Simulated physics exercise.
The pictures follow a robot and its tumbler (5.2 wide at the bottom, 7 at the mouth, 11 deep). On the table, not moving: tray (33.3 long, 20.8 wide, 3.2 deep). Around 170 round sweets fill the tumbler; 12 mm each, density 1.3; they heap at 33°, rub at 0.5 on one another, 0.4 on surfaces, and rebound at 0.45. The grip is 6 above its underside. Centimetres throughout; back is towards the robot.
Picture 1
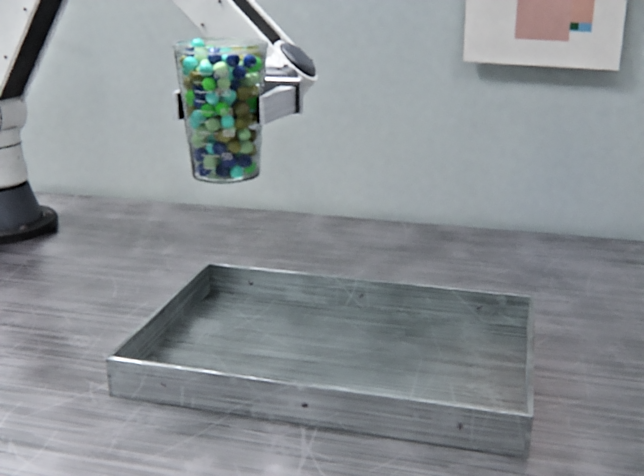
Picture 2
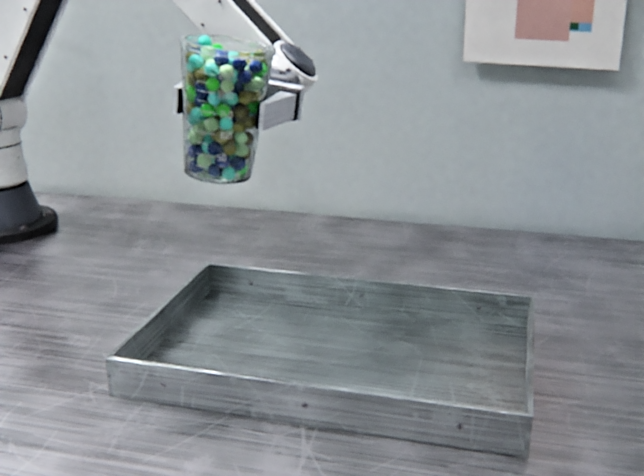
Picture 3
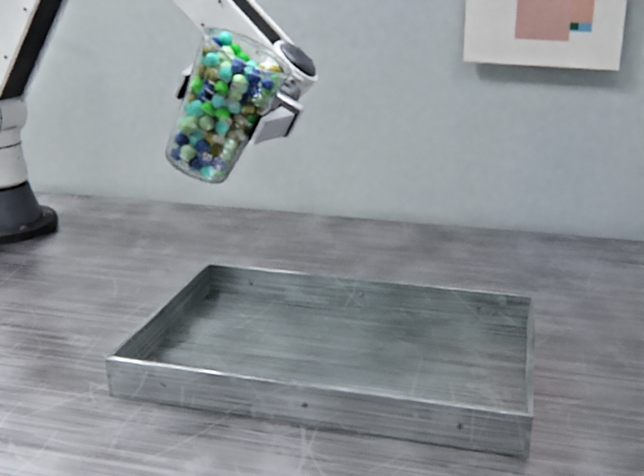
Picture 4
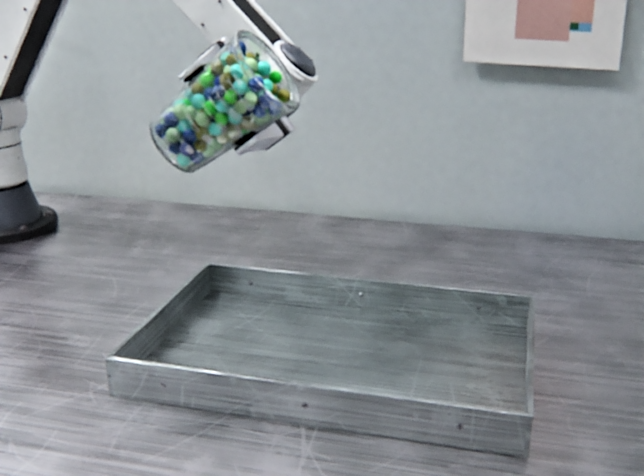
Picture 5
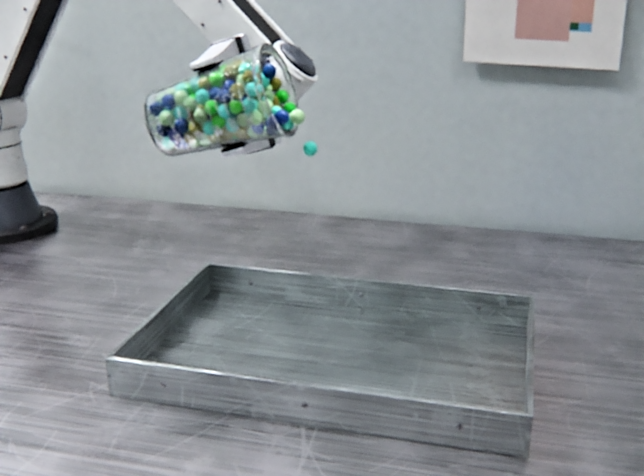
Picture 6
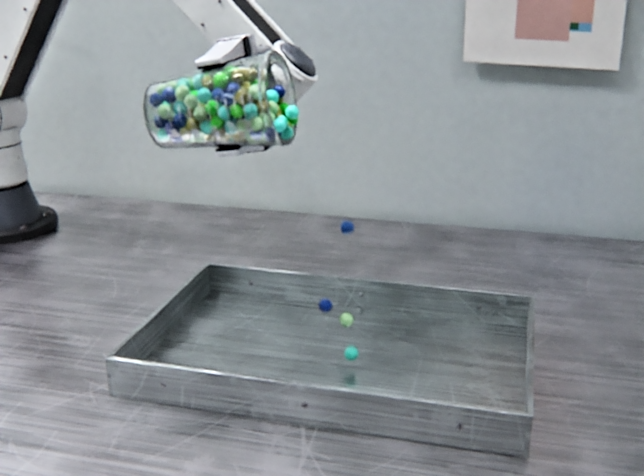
The footage shows a robot arm holding a clear tumbler full of blue, green and turquoise balls above a metal tray, tilting it rightward until it lies nearly horizontal, as a few balls drop from its mouth toward the tray.
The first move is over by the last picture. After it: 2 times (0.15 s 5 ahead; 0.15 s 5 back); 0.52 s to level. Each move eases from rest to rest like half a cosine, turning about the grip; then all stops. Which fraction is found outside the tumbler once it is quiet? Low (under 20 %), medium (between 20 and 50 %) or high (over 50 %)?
Share outside the tumbler: High (over 50 %).
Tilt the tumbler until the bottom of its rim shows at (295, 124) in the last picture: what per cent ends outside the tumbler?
Some 40 per cent.
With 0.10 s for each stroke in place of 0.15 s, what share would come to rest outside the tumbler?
In that case some 85 per cent.
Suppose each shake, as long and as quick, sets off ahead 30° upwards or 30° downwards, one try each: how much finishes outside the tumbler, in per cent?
Some 75 and 45 per cent.
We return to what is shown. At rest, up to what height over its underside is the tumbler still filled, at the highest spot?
Some 5.5 cm.
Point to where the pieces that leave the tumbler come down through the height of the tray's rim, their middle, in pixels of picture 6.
Around (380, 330).
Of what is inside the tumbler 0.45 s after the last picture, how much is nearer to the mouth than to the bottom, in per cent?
Some 50 per cent.
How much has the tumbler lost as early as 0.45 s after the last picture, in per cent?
Near 50 per cent so far.
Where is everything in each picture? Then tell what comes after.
In the first frame, tumbler middle at (223, 112), level; upper third of the load around (222, 69), from x 185 to 255, top at y 45; 170 in the tumbler.
In the second frame, tumbler middle at (223, 112), tilted 8° forward; upper third of the load around (224, 69), from x 190 to 260, top at y 45.
In the third frame, tumbler middle at (221, 111), tilted 28° forward; upper third of the load around (231, 73), from x 180 to 275, top at y 40.
In the fourth frame, tumbler middle at (219, 110), tilted 52° forward; upper third of the load around (239, 81), from x 165 to 285, top at y 50.
In the fifth frame, tumbler middle at (218, 108), tilted 72° forward; upper third of the load around (234, 89), from x 160 to 310, top at y 65; 169 in the tumbler, 1 in flight or on a rim.
In the sixth frame, tumbler middle at (218, 107), tilted 80° forward; upper third of the load around (227, 91), from x 160 to 350, top at y 75; 166 in the tumbler, 3 in the tray, 1 in flight or on a rim.
Then, 0.45 s after the last picture, tilted 80° forward, highest piece 23 above the table; 88 in the tumbler, 79 in the tray, 3 in flight or on a rim.
Then, 0.90 s after the last picture, tilted 31° forward, highest piece 25 above the table; 112 in the tray, 55 in the tumbler, 2 on the table or floor, 1 in flight or on a rim.
Then, 1.32 s after the last picture, level, highest piece 22 above the table; 113 in the tray, 55 in the tumbler, 2 on the table or floor.
Then, 2.37 s after the last picture, level, highest piece 22 above the table; 113 in the tray, 55 in the tumbler, 2 on the table or floor.
Final count, 113 in the tray, 55 in the tumbler, 2 on the table or floor. That is 68 % outside the tumbler.
